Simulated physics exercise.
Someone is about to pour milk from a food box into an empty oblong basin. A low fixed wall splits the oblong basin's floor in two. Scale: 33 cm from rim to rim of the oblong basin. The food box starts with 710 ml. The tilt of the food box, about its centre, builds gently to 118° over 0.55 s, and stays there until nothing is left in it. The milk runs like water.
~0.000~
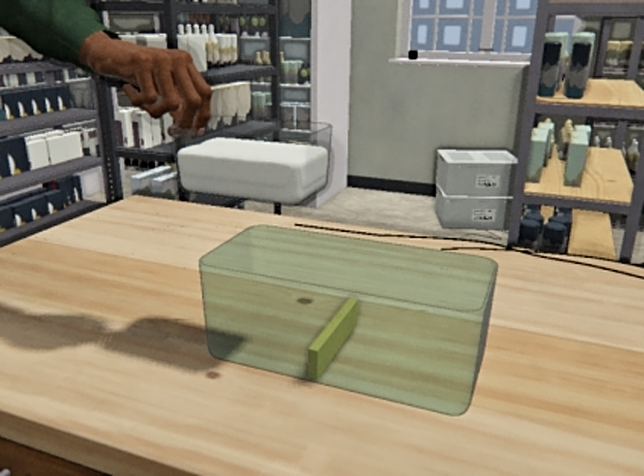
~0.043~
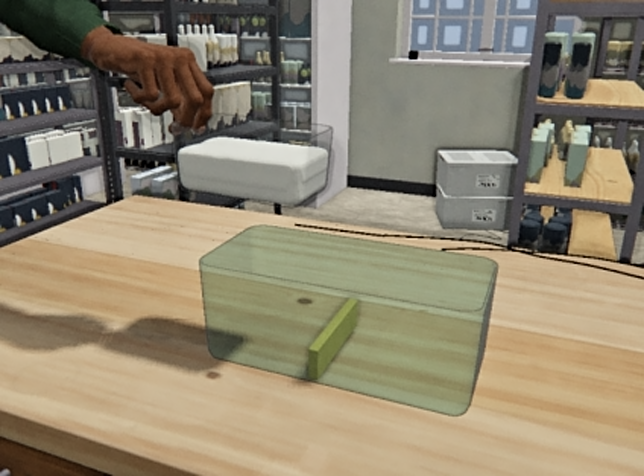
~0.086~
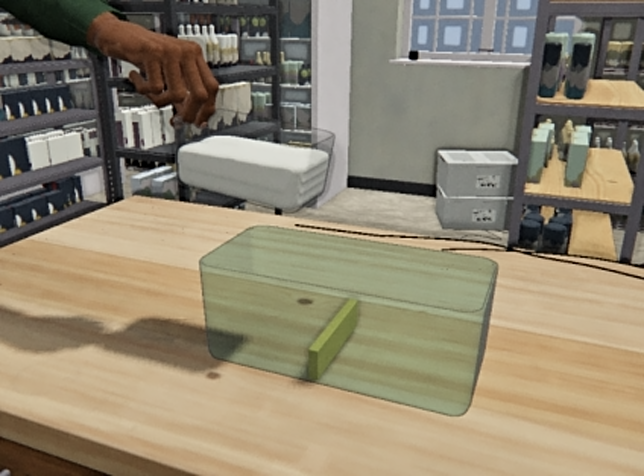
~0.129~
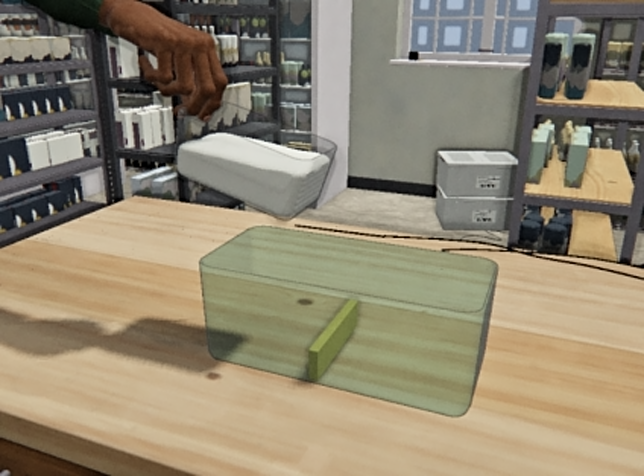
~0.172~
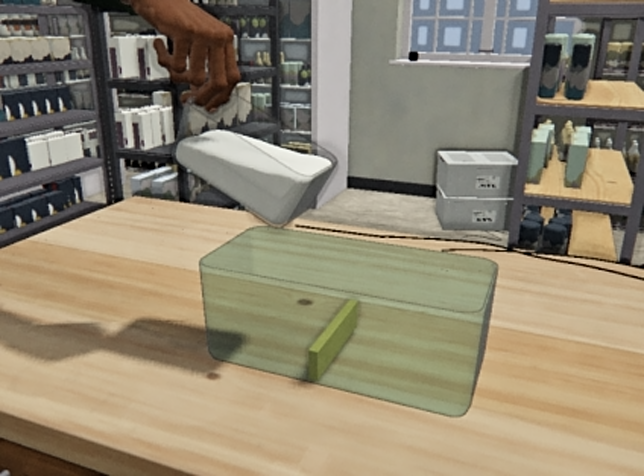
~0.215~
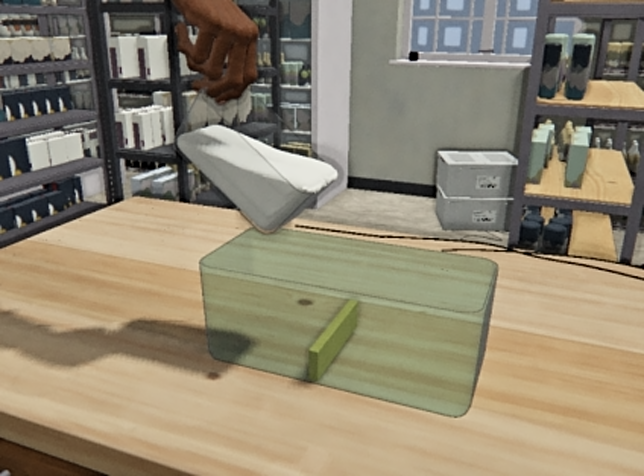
A dark-skinned hand in a green sleeve hovers at upper left in a storeroom with stocked shelves, seen from slightly above a pale wooden table. Below the hand is a clear food box of white milk, behind an empty, see-through green oblong basin with a low olive-green wall inside. The box tilts steadily down to the right, milk slanting inside, as the hand shifts rightward; the camera stays still.
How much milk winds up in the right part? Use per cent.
Roughly 55 per cent is past the wall.
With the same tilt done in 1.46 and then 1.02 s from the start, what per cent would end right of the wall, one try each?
In turn about 70 and 65 per cent.
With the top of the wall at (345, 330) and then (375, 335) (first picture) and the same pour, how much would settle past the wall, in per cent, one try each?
In turn about 40 and 25 per cent.
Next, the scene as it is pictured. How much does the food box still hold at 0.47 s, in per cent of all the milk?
About 10 per cent.
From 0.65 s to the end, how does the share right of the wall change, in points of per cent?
The share moves up, by some 1 per cent.
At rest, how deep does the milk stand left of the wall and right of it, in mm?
Left about 16 mm, right about 16 mm.
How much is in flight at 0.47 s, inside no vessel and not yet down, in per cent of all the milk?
Near 16 in a hundred.
Then, 0.47 s in, the tilt is 111° and 9 per cent is still to pour, 28 is left of the wall and 47 right of it.
Then, 0.65 s in, the tilt is 118° and 1 per cent is still to pour, 38 is left of the wall and 54 right of it.
Then, 0.84 s in, the tilt is 118° and 0 per cent is still to pour, 42 is left of the wall and 55 right of it.
Then, 1.05 s in, the tilt is 118° and 0 per cent is still to pour, 43 is left of the wall and 55 right of it.
Finally, 43 per cent lies left of the wall, 55 right of it and 2 outside.
